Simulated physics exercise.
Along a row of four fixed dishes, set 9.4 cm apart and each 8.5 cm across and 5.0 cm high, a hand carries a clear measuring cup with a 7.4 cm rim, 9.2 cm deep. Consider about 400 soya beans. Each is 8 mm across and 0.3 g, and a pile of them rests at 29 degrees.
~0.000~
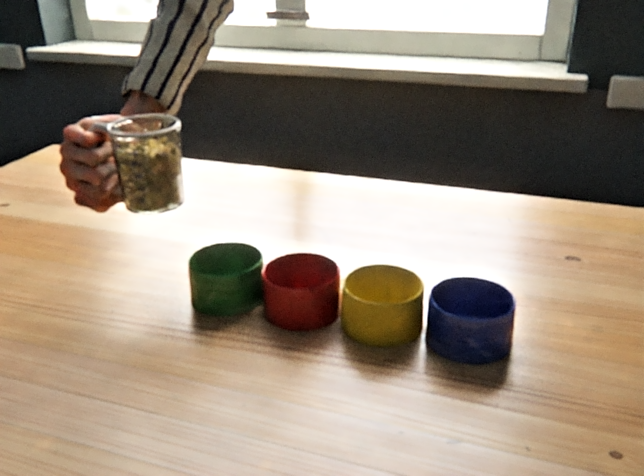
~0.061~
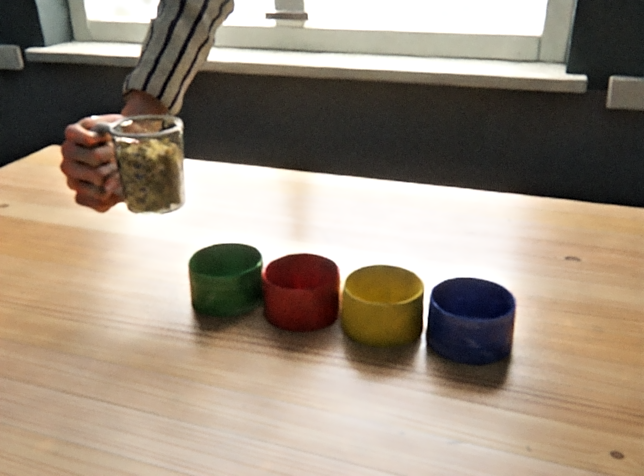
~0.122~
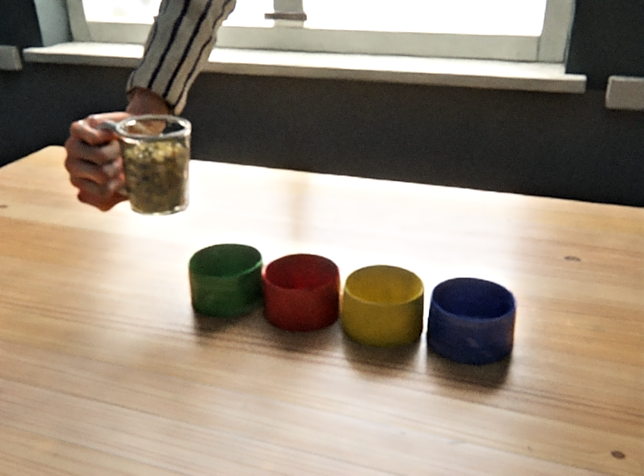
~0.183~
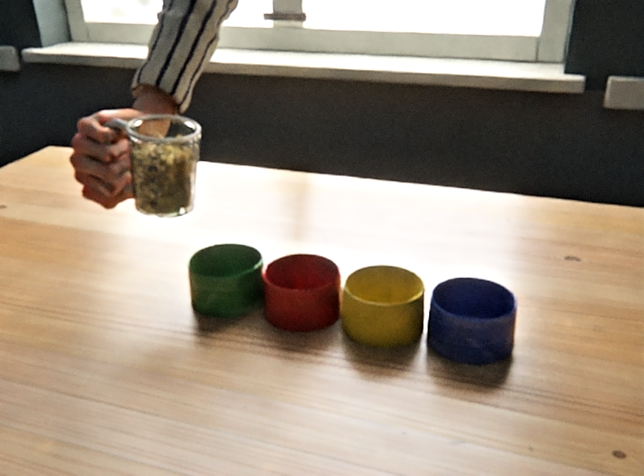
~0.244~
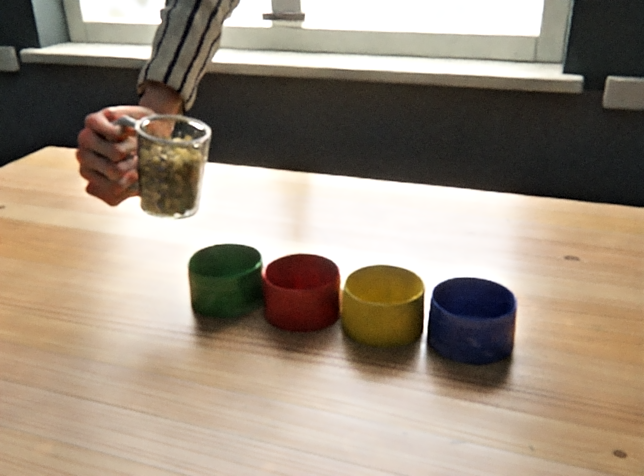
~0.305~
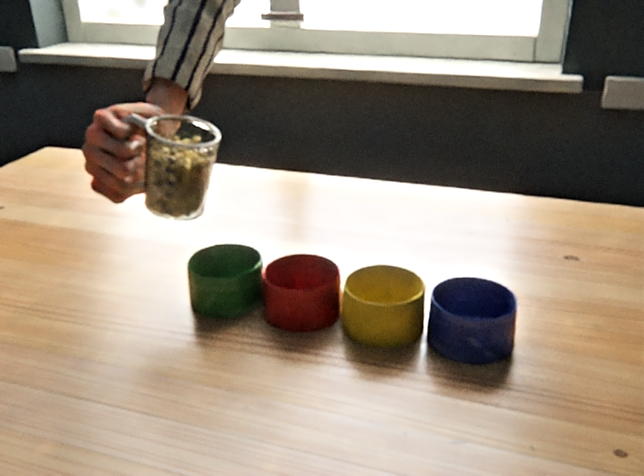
The video shows a hand in a striped sleeve holding a clear cup of small pieces above a wooden table with green, red, yellow and blue dishes in a row, moving it slightly right while tilting it a little.
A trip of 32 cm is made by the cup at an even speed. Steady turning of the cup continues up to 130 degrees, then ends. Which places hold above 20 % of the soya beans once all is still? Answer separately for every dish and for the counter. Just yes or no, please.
In short: Red no, blue yes, green no, yellow no, counter no.
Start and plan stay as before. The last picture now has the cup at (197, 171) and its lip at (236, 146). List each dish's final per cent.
Per cent kept: Red 0, blue 80, green 0, yellow 0.
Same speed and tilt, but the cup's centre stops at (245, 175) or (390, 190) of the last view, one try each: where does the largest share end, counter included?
Try 1 - red; try 2 - blue.
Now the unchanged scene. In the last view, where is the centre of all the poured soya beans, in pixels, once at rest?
(479, 320) or so.
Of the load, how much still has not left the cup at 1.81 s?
80 per cent.
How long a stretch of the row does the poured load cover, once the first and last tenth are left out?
8 centimetres.
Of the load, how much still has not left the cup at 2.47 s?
Estimate: Around 0 % of the load.
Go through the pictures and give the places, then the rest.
The first frame shows cup at (150, 165), tilt 0 degrees, lip at (174, 128), moved 0.0 cm; middle of the pieces at (152, 172); green dish at (226, 259); red dish at (301, 271); yellow dish at (383, 284); blue dish at (472, 298).
The second frame shows cup at (151, 166), tilt 1 degrees, lip at (176, 129), moved 0.2 cm; middle of the pieces at (153, 172).
The third frame shows cup at (157, 166), tilt 4 degrees, lip at (184, 132), moved 1.0 cm; middle of the pieces at (158, 173).
The fourth frame shows cup at (164, 167), tilt 7 degrees, lip at (195, 135), moved 2.0 cm; middle of the pieces at (165, 174).
The fifth frame shows cup at (172, 168), tilt 11 degrees, lip at (205, 138), moved 2.9 cm; middle of the pieces at (172, 175).
The sixth frame shows cup at (179, 169), tilt 14 degrees, lip at (215, 142), moved 3.9 cm; middle of the pieces at (179, 176); green dish at (225, 260); red dish at (301, 272); yellow dish at (384, 284); blue dish at (474, 297). The cup turns about 60 degrees a second and travels 16 cm a second.
After 1.21 s, tilt 68 degrees; cup holds 100 %.
After 1.81 s, tilt 103 degrees; cup holds 80 %, blue 15 %.
After 2.47 s, tilt 130 degrees; cup holds 0 %, blue 85 %.
At rest (3.1 s), red 0 %, blue 85 %, green 0 %, yellow 0 %, counter 15 %.
